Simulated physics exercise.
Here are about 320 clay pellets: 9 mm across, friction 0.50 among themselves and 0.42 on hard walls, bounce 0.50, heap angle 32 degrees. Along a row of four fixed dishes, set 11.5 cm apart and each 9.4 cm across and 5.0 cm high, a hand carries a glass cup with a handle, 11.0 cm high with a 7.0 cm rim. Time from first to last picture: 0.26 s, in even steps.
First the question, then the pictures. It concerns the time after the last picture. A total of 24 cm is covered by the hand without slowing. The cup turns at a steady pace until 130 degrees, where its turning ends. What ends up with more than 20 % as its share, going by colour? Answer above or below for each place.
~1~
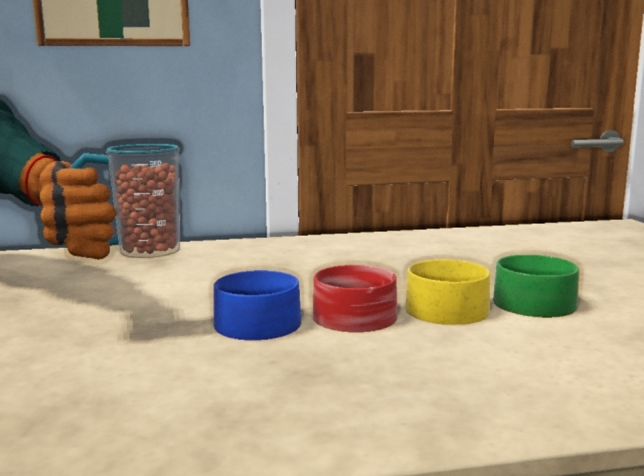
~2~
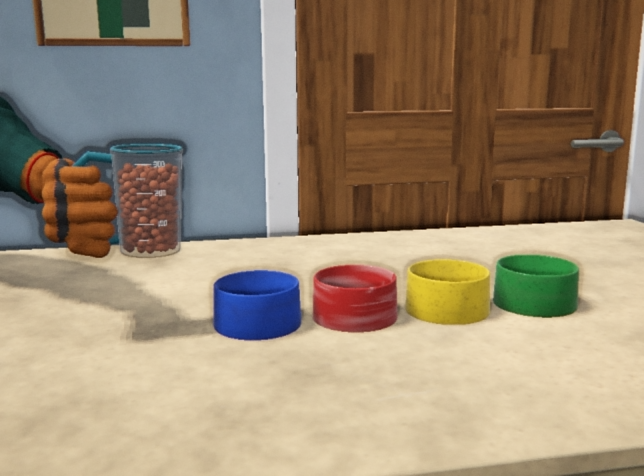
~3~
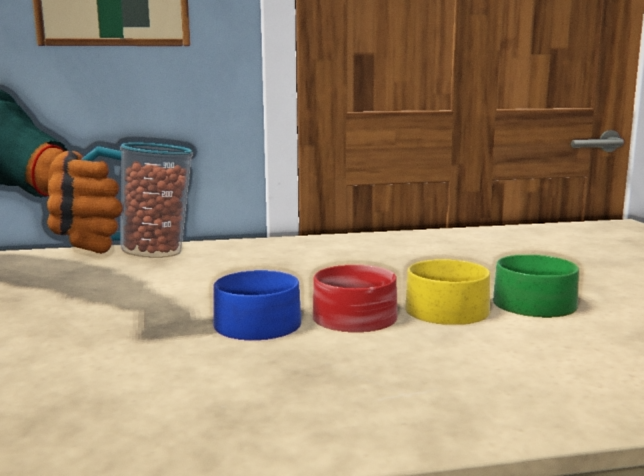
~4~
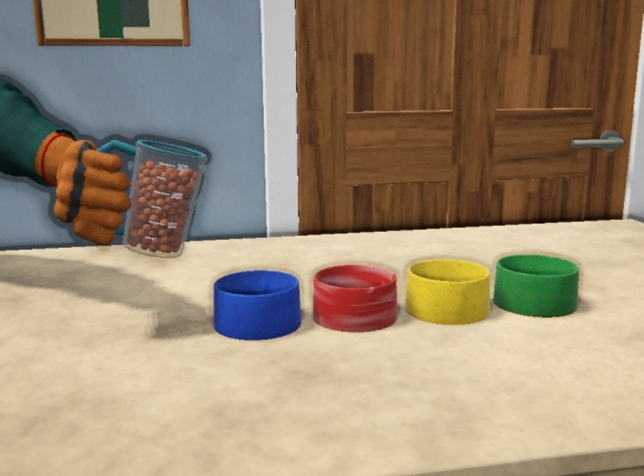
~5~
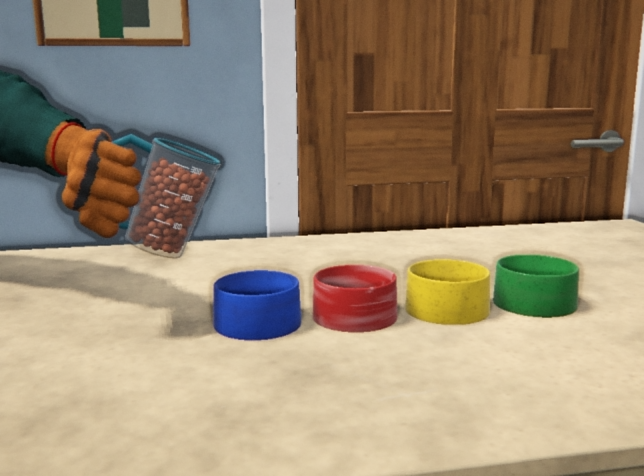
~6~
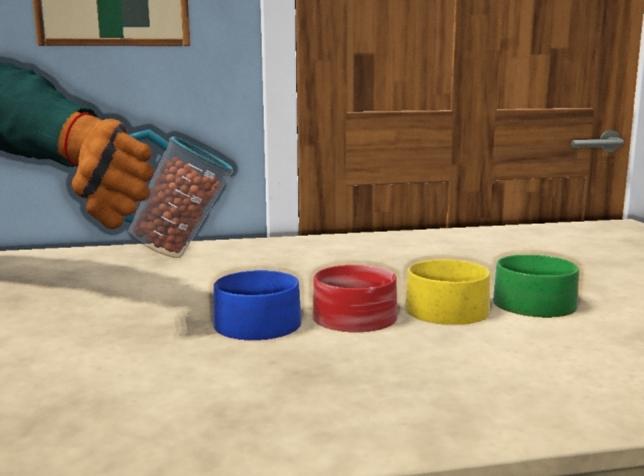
Red: Above, blue: Below, green: Below, yellow: Below, counter: Below.
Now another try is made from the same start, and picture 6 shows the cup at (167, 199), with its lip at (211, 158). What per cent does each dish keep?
Dish by dish: Red 90 percent, blue 0 percent, green 0 percent, yellow 0 percent.
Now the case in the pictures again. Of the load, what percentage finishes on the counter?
Close to 5 %, more or less.
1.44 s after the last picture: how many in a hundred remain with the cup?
About 0 percent.
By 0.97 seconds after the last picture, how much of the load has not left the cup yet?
0 per cent.
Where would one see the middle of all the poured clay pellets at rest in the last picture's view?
My guess is close to (362, 295).
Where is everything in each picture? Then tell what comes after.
Cup at (147, 200), tilt 0 degrees, lip at (177, 148), moved 0.0 cm; middle of the pieces at (149, 206); blue dish at (257, 283); red dish at (355, 277); yellow dish at (449, 271); green dish at (537, 265), in the first picture.
Cup at (149, 200), tilt 2 degrees, lip at (181, 149), moved 0.2 cm; middle of the pieces at (150, 206), in the second picture.
Cup at (154, 200), tilt 7 degrees, lip at (191, 152), moved 0.8 cm; middle of the pieces at (155, 206), in the third picture.
Cup at (162, 200), tilt 14 degrees, lip at (205, 157), moved 1.6 cm; middle of the pieces at (162, 206), in the fourth picture.
Cup at (171, 199), tilt 22 degrees, lip at (219, 163), moved 2.5 cm; middle of the pieces at (170, 205), in the fifth picture.
Cup at (179, 199), tilt 30 degrees, lip at (231, 169), moved 3.4 cm; middle of the pieces at (177, 205); blue dish at (257, 283); red dish at (355, 277); yellow dish at (449, 271); green dish at (537, 265), in the sixth picture.
Then, 0.58 s after the last picture, tilt 115 degrees; cup holds 90 %, red 5 %.
Then, 0.97 s after the last picture, tilt 130 degrees; cup holds 0 %, red 95 %.
Then, 1.44 s after the last picture, tilt 130 degrees; cup holds 0 %, red 95 %.
In the end, red 95 %, blue 0 %, green 0 %, yellow 0 %, counter 5 %.
